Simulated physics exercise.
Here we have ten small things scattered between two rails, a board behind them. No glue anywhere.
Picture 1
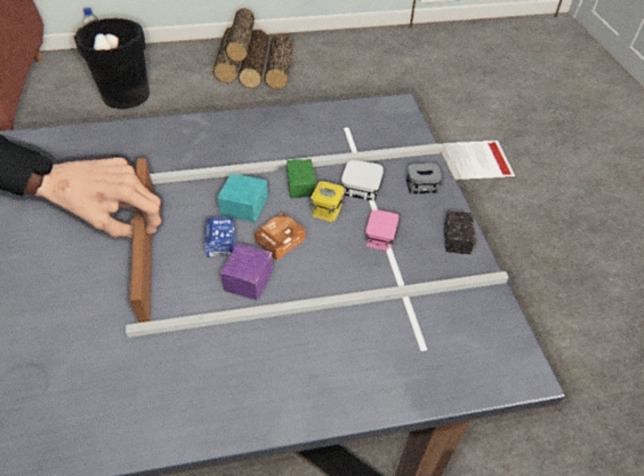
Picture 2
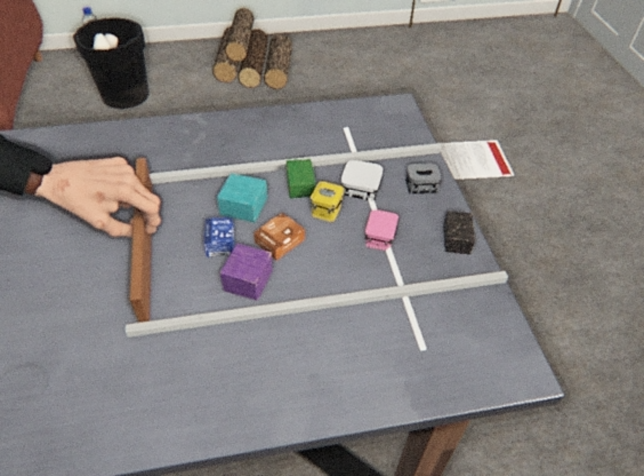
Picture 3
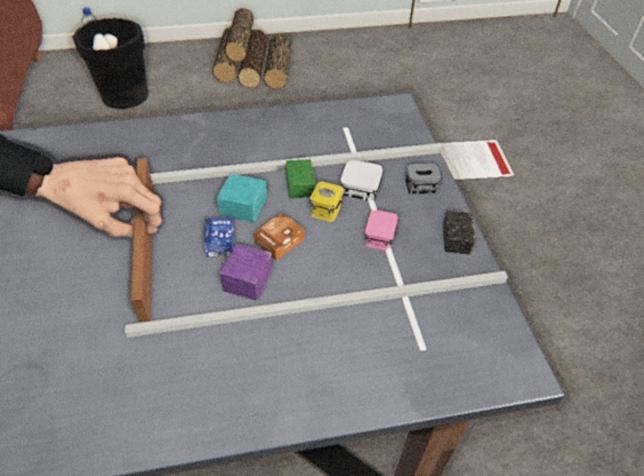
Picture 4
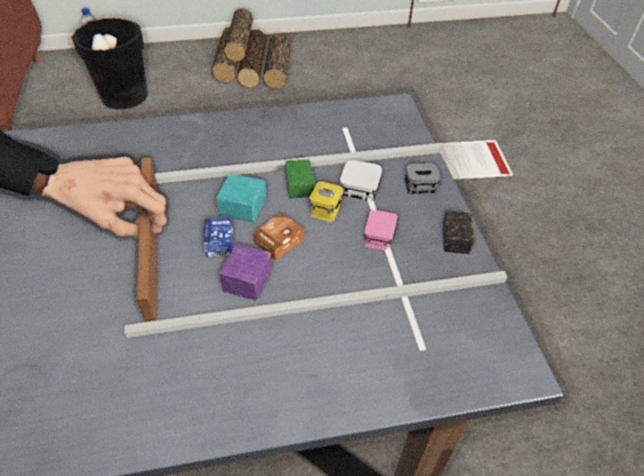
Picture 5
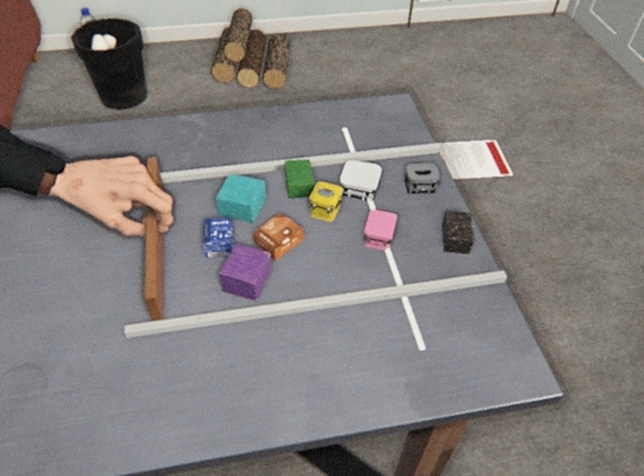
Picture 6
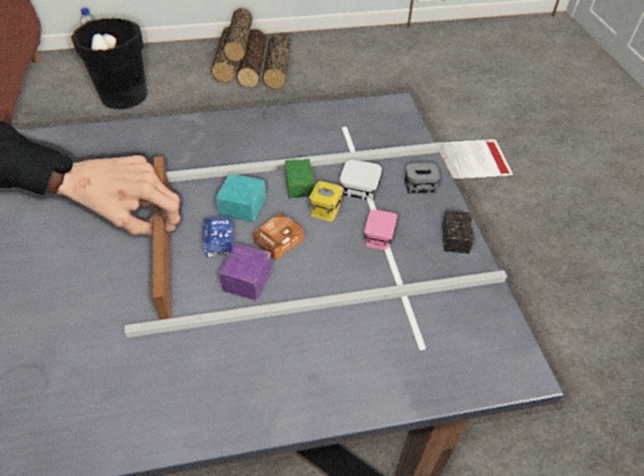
A hand held a wooden board upright between two rails on a grey table, then slid it slightly to the right toward the scattered colourful blocks and cases, which stayed where they were.
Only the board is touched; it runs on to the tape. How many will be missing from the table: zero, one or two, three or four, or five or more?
In the end the number that fall off is one or two.
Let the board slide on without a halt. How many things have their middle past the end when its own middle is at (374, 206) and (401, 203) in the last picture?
Past the end: 1 and 3.
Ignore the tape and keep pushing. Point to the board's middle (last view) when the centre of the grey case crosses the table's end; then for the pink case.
For the grey case at (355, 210), for the pink case at (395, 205).
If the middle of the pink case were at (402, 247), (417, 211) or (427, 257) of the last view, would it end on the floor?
In that order, it survives; survives; does not fall.
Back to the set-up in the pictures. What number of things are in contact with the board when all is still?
In contact: 3.
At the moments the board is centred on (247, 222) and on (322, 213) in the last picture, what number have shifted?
The counts are 4 and 9.
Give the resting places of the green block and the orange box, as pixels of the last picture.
The green block stops around (408, 165); the orange box around (430, 221).
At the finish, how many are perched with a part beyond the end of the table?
2 of them.
A little later, none off yet; black block at rest near (457, 232); grey case at rest near (422, 179); pink case at rest near (380, 230).
Next, none off yet; black block at rest near (457, 232); grey case at rest near (422, 179); pink case moving near (386, 230).
Later still, none off yet; black block moving near (464, 231); grey case shifted about its own width near (448, 173); pink case shifted well along near (432, 217).
When it is over, the number that fall off is one or two; down, grey case.
